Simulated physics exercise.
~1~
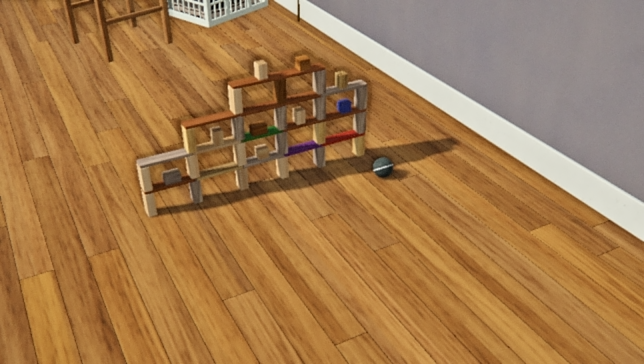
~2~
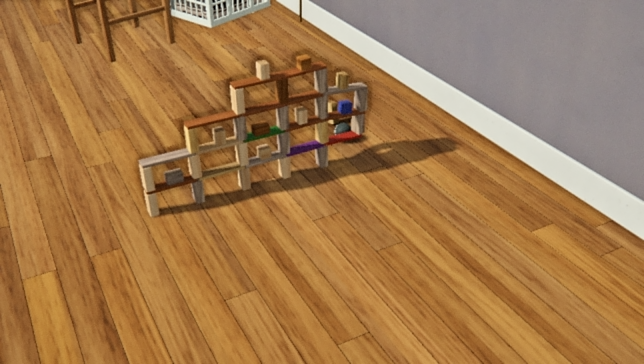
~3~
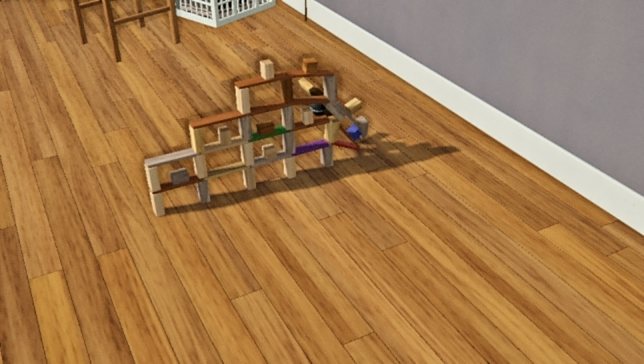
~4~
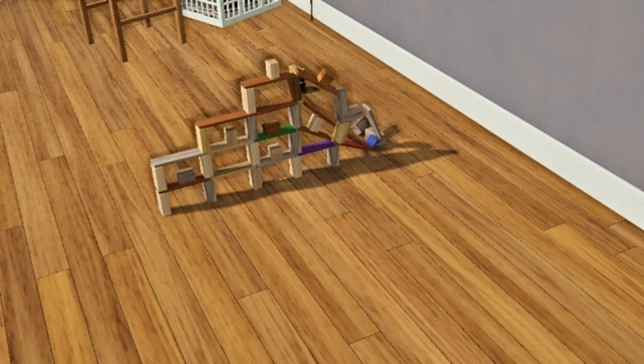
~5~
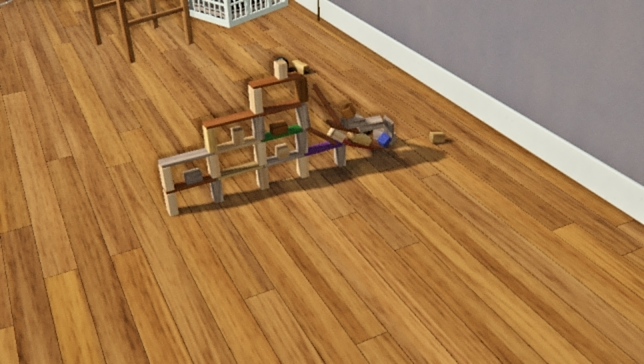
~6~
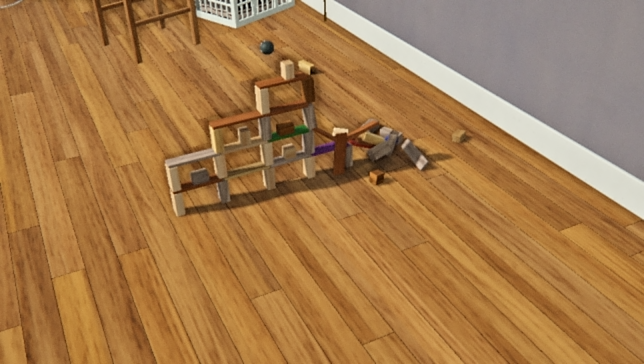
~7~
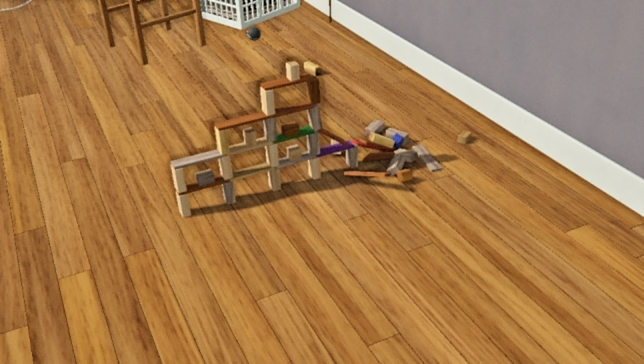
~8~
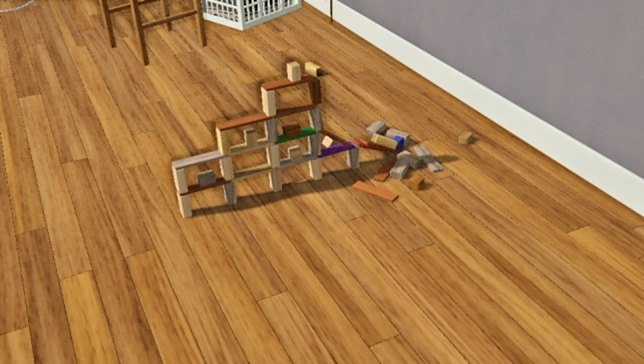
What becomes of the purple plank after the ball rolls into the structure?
The purple plank stays up at its level, at the edge of the part that is still standing beside the fallen pieces.
The footage shows a dark ball rolling into the right end of a stepped structure of wooden posts and planks, knocking that end into a heap. The ball rolls away toward the back, while the left part, including the purple and green planks, remains standing.
